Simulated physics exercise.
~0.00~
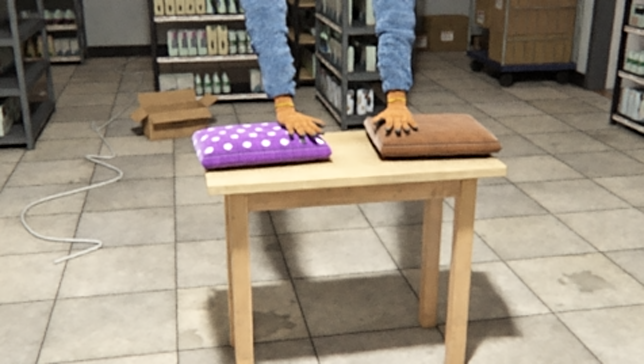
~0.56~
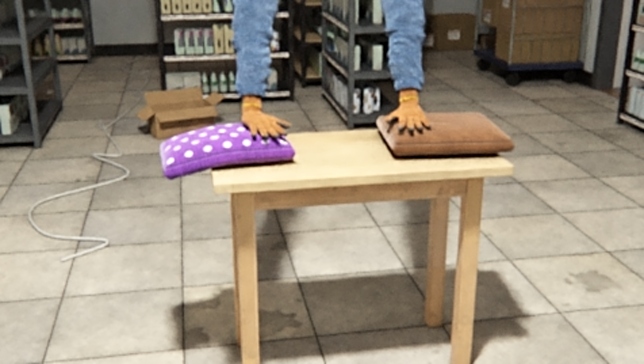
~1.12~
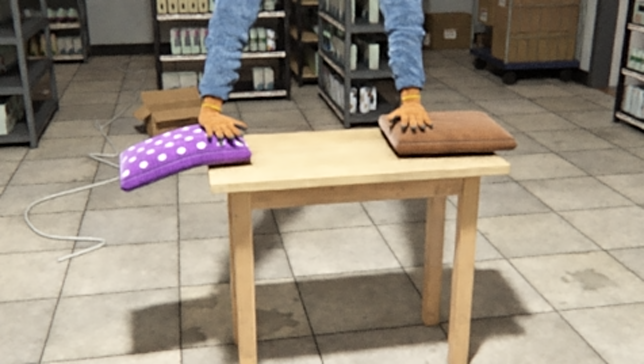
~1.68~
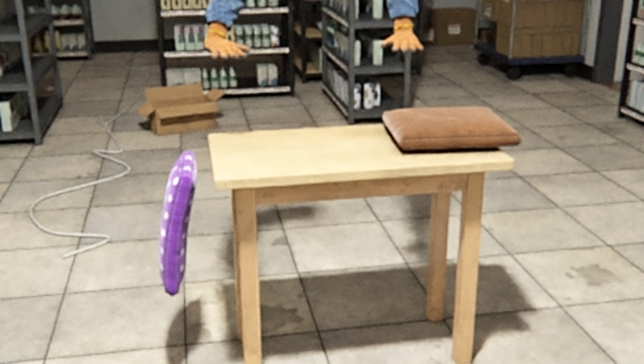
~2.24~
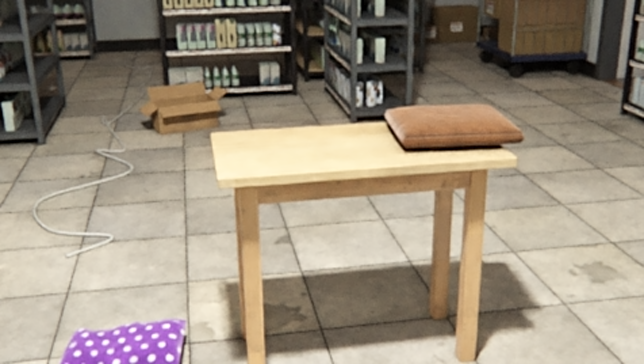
A purple pillow with white dots and a brown cushion lie at opposite ends of a light wooden bench, each under an orange-gloved hand, in a tiled storeroom with shelves and an open cardboard box behind, seen from the front by a slightly swaying camera. The hands push the pillow left until much of it juts past the end, while the cushion shifts slightly right. Then both hands let go and draw back. The pillow tips over the left end and drops on edge. It ends lying on the floor at lower left, while the cushion stays on the bench.
